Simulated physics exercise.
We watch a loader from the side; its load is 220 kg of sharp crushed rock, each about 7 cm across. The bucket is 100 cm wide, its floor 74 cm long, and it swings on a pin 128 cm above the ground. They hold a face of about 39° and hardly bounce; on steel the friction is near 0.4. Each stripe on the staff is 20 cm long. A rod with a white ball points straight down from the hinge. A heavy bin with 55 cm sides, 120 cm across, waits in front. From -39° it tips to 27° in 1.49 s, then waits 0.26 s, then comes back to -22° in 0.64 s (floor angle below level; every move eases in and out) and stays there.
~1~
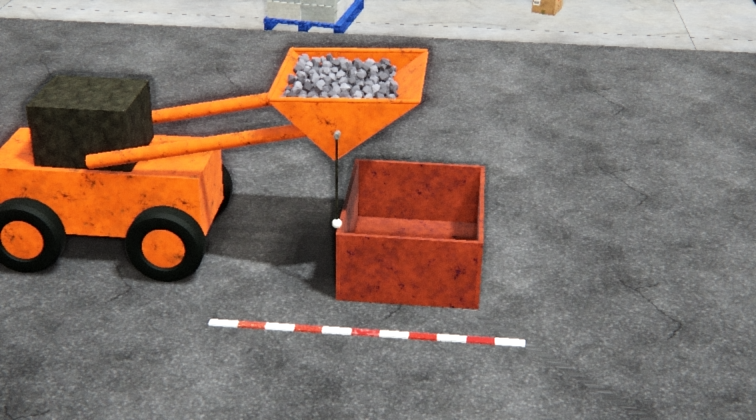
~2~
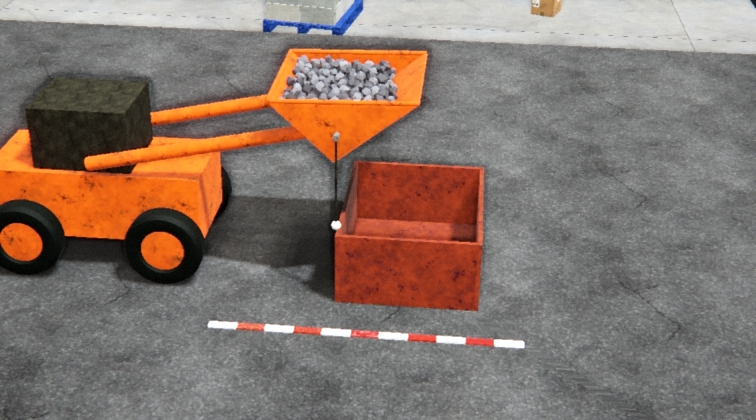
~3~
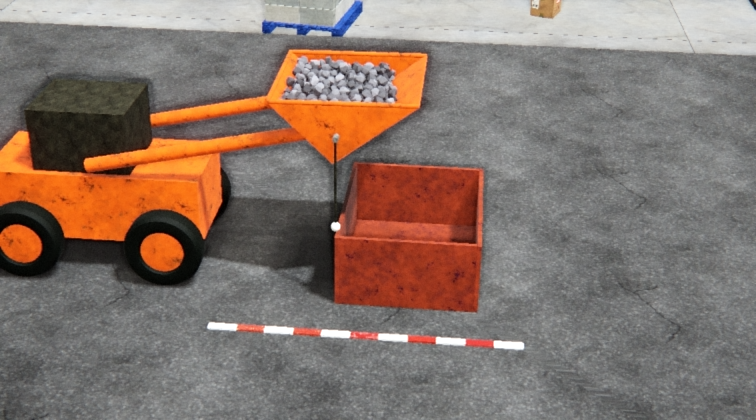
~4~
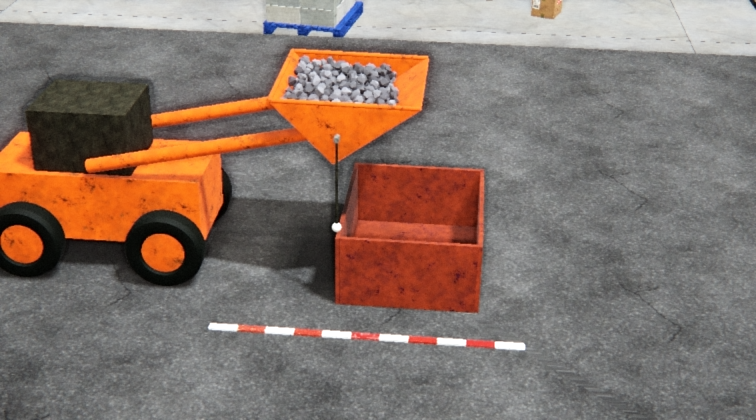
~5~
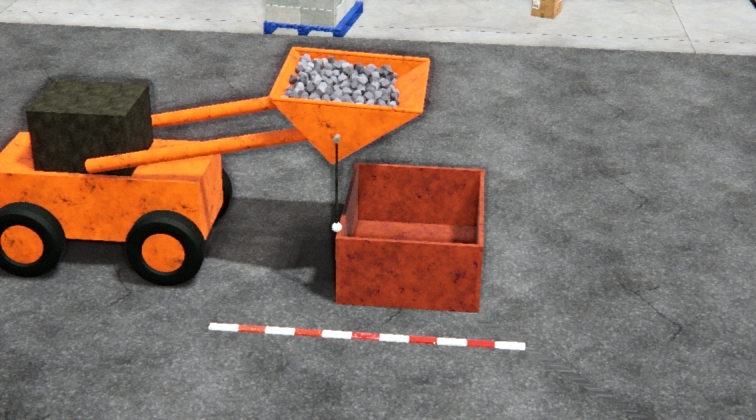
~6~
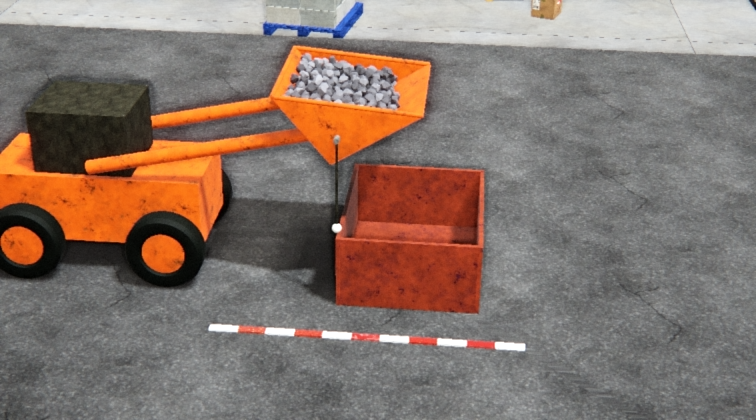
An orange loader with a dark block on its back stands at the left on dark grey ground, seen from its side and slightly above, holding up a bucket of grey crushed rock. A rusty red open box sits below the bucket, behind a red-and-white striped staff, with a blue pallet beyond. The bucket tilts very slightly, its right side dipping, while the loader stays still.
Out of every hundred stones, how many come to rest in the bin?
About 45 per cent.
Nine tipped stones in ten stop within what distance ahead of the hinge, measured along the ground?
About 140 cm.
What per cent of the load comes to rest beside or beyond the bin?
Near 10 in a hundred.
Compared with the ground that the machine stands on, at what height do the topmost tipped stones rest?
Some 28 cm above that level.
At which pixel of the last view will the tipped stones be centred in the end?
Their middle is at about (459, 260).
A little later the floor is at 17°; 100 % in the bucket; the foremost stones are at (397, 132).
Then the floor is at 27°; 89 % in the bucket, 11 % in the bin; the foremost stones are at (438, 204).
Later still the floor is at -22°; 48 % in the bucket, 43 % in the bin, 9 % beside or beyond the bin; the foremost stones are at (579, 276).
In the end the floor is at -22°; 48 % in the bucket, 43 % in the bin, 9 % beside or beyond the bin; the foremost stones are at (585, 277).
